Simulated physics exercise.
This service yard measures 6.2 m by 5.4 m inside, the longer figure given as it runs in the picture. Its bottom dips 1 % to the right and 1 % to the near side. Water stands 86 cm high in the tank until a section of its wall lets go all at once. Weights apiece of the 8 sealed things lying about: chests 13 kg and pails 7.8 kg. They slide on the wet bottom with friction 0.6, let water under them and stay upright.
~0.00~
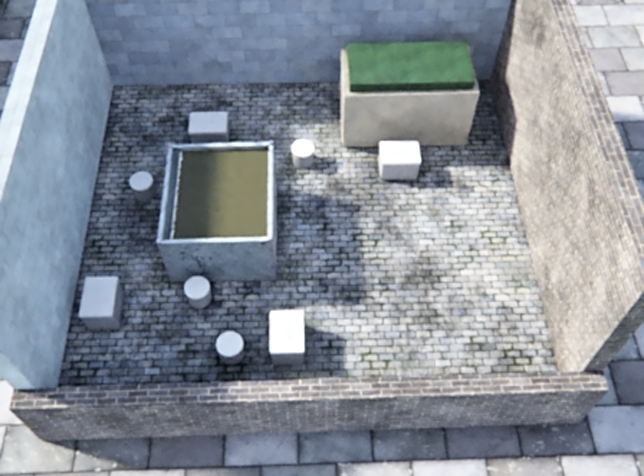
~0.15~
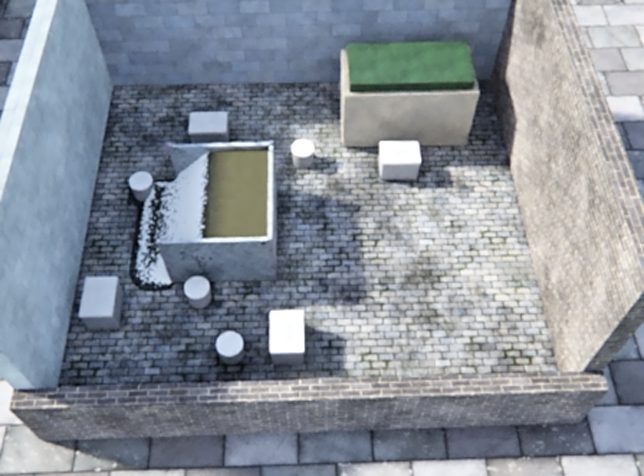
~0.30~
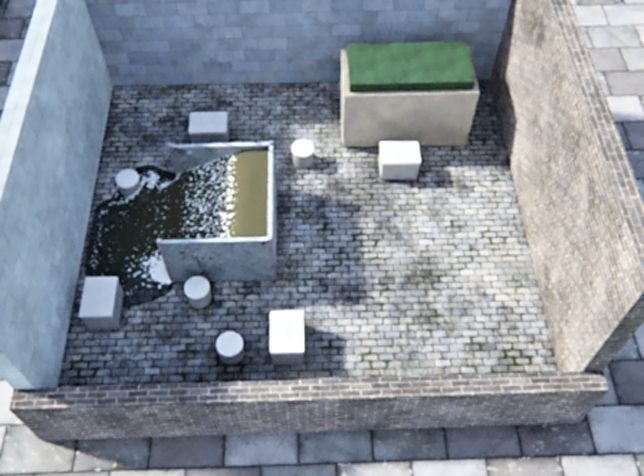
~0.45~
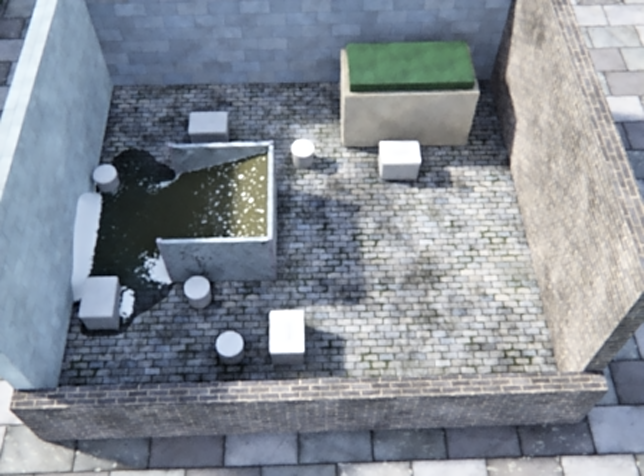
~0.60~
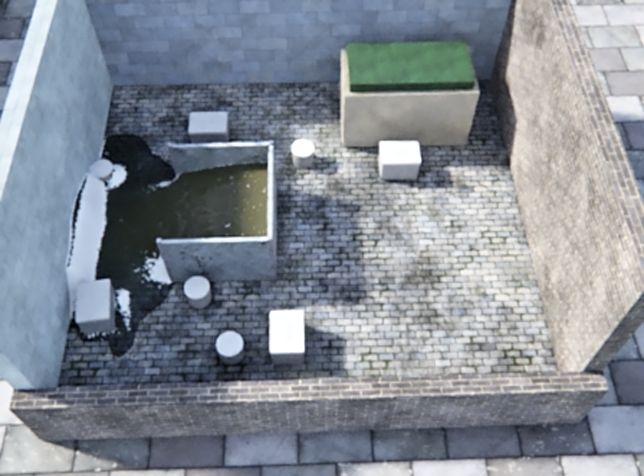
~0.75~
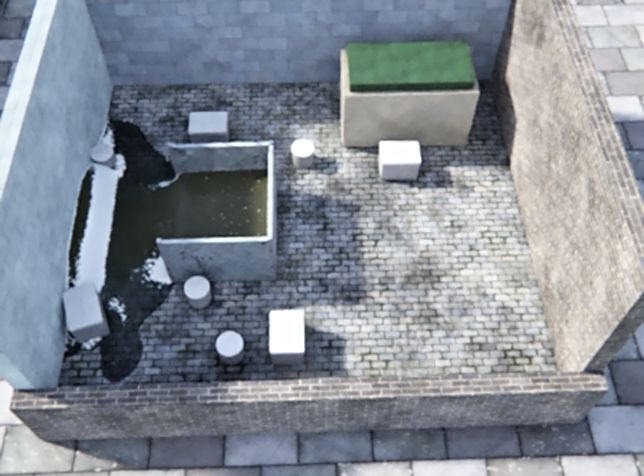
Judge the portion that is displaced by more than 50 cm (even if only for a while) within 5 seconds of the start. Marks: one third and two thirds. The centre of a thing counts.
That comes to from one to two thirds.
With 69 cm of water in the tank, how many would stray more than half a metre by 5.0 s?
Then 4.
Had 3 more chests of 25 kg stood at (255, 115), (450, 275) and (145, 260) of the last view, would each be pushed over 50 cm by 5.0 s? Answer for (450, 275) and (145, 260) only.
In that order: Less, more.
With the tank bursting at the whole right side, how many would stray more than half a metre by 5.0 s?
Then 2.
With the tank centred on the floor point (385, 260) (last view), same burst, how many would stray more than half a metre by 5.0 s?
Then 6.
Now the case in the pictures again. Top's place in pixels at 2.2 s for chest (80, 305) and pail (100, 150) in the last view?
Around (197, 358) and (245, 93).
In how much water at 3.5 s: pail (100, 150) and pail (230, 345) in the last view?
Roughly 7 and 5 cm.
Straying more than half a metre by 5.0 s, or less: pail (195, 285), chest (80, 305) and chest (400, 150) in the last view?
In that order: Short of it, more, short of it.
After 1.1 s 2 of 8 are over 50 cm from their spots; 0 afloat.
After 2.2 s 2 of 8 are over 50 cm from their spots; 1 afloat.
After 3.5 s 4 of 8 are over 50 cm from their spots; 0 afloat.
After 5.0 s 5 of 8 are over 50 cm from their spots, and 5 have been at some point; 1 afloat.
